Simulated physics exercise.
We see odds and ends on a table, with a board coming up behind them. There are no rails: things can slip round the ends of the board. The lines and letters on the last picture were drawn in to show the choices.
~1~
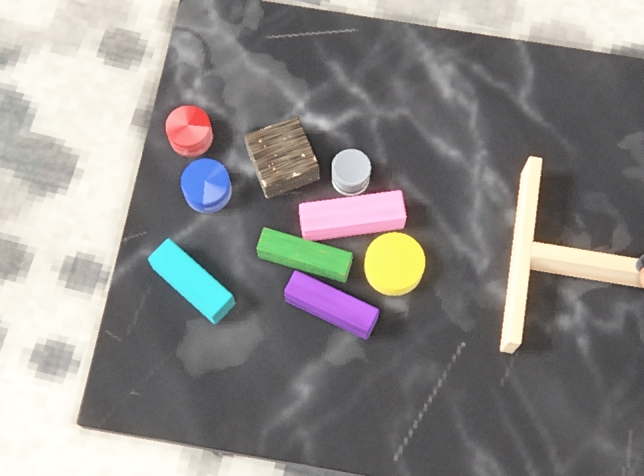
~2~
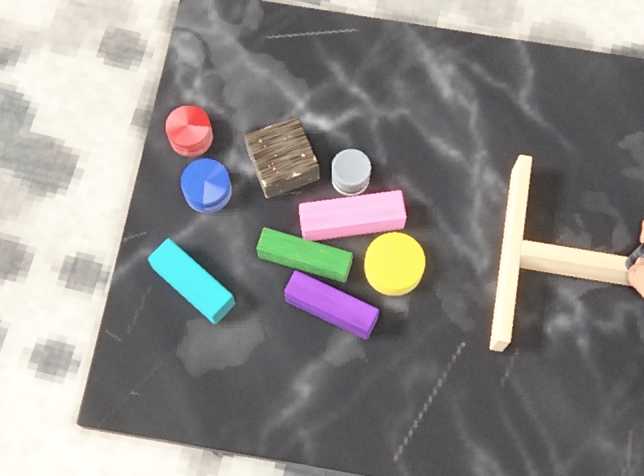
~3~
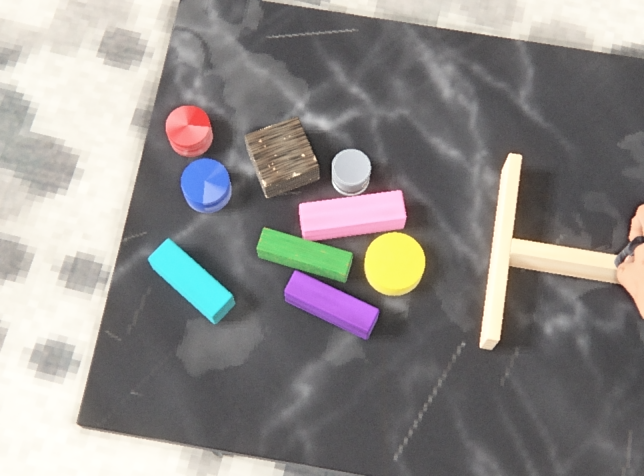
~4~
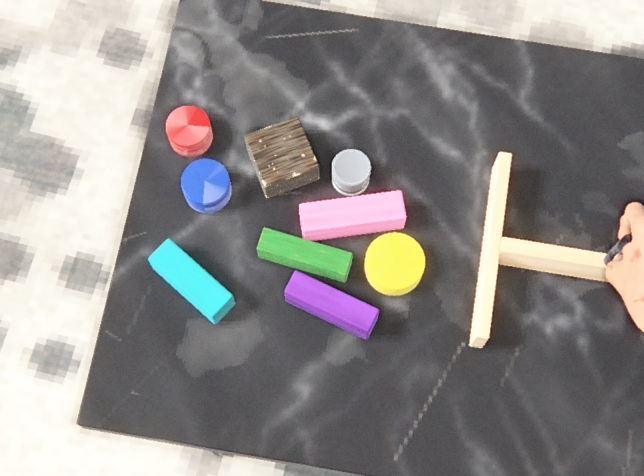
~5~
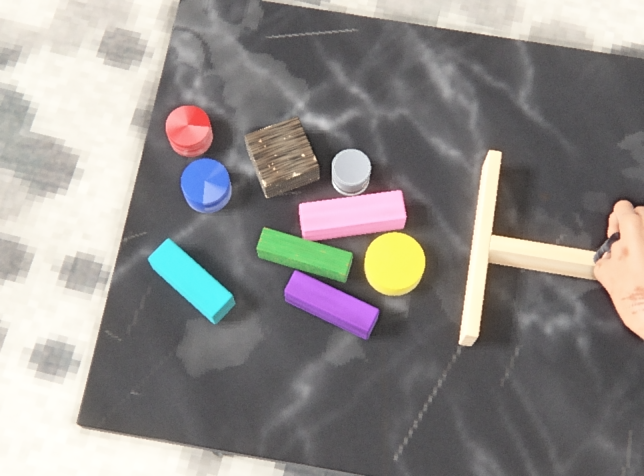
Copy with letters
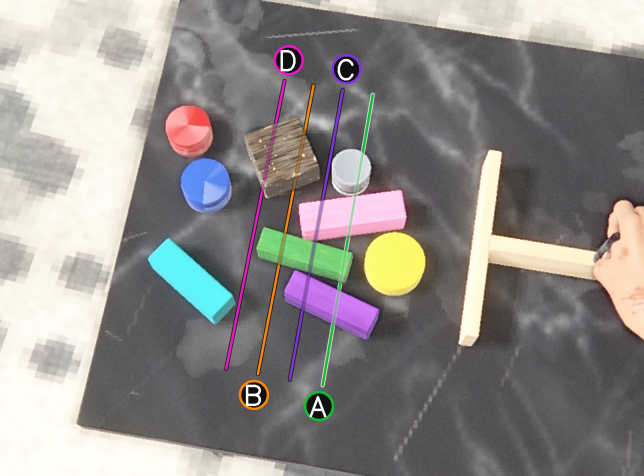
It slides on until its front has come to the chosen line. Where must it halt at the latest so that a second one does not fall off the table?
Up to line D.
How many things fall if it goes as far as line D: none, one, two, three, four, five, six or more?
The count is none.
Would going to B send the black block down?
By then, no.
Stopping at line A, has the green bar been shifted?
Yes.
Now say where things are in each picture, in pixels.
Purple stick (331, 305); black block (282, 157); board (526, 247), in the first frame.
Board (516, 246); blue tin (207, 186), in the second frame.
Board (504, 244); grey tin (351, 173), in the third frame.
Board (494, 242); red tin (189, 131), in the fourth frame.
Board (484, 241); purple stick (331, 305); black block (282, 157); green bar (305, 256), in the fifth frame.
On the copy, A at (349, 233); B at (287, 223); C at (317, 228); D at (257, 218).
On D. First, board (402, 227); green bar (285, 253); yellow tin (360, 257).
Then, board (319, 214); blue tin (190, 182); turquoise stick (187, 285).
Finally, board (260, 204); blue tin (139, 160); red tin (158, 119); none fallen.
By contrast, A is within the limit but short; B is within the limit but short; C is within the limit but short.
